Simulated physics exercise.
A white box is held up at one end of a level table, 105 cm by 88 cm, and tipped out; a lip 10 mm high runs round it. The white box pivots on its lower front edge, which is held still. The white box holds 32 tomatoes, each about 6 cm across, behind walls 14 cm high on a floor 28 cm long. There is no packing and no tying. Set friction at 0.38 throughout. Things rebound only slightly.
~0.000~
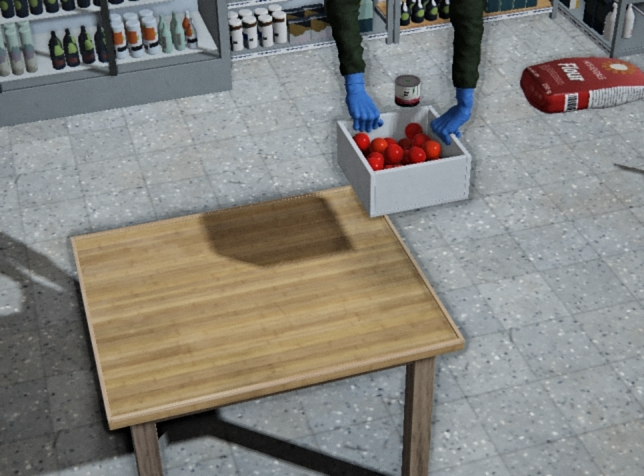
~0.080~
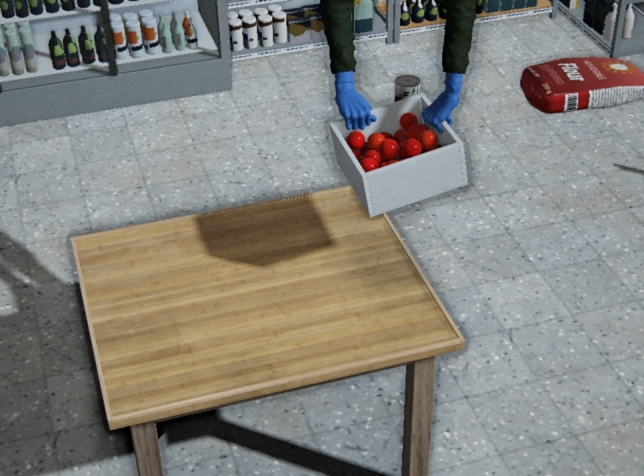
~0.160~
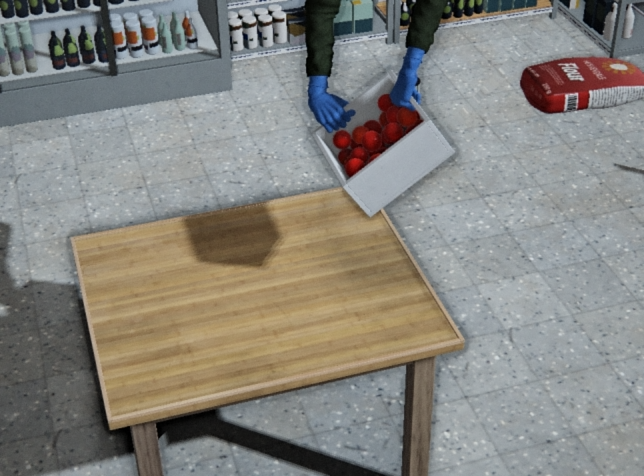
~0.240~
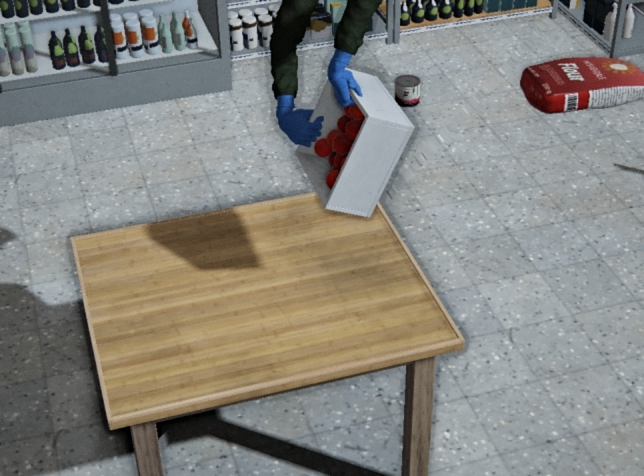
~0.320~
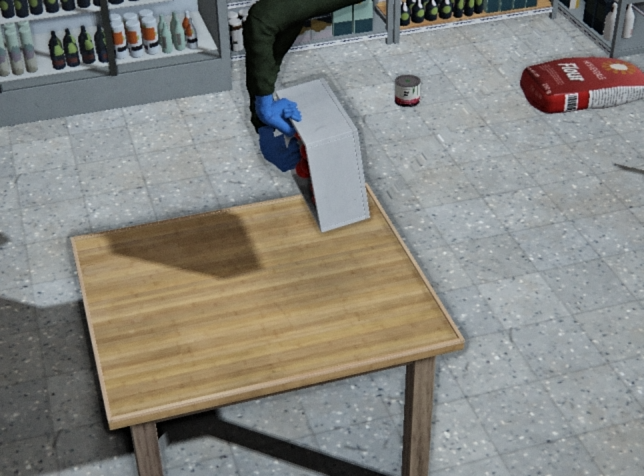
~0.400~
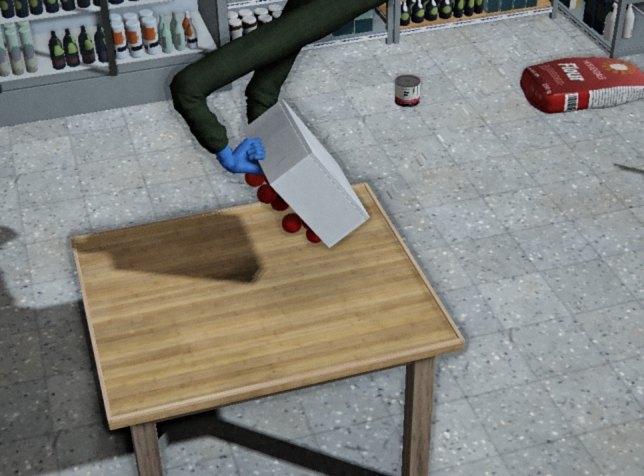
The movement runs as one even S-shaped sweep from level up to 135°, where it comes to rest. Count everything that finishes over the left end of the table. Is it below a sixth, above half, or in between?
It is going to be a sixth up to fifty percent.
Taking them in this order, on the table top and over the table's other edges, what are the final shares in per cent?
About 70 and 0 per cent.
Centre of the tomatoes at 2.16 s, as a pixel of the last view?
The middle lies close to (109, 303).
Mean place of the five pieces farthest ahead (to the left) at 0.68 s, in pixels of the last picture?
Roughly at (122, 291).
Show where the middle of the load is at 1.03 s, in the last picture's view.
I'd put it close to (139, 297).
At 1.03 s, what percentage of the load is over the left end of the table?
About 20 per cent.
After 0.68 s, tilt 135°; 30 on the table top and 2 in the air.
After 1.03 s, tilt 135°; 25 on the table top and 7 over the left end of the table.
After 1.53 s, tilt 135°; 23 on the table top and 9 over the left end of the table.
Final count (at 2.16 s), 22 on the table top and 10 over the left end of the table. Asked share, 10 of 32, 31 per cent.
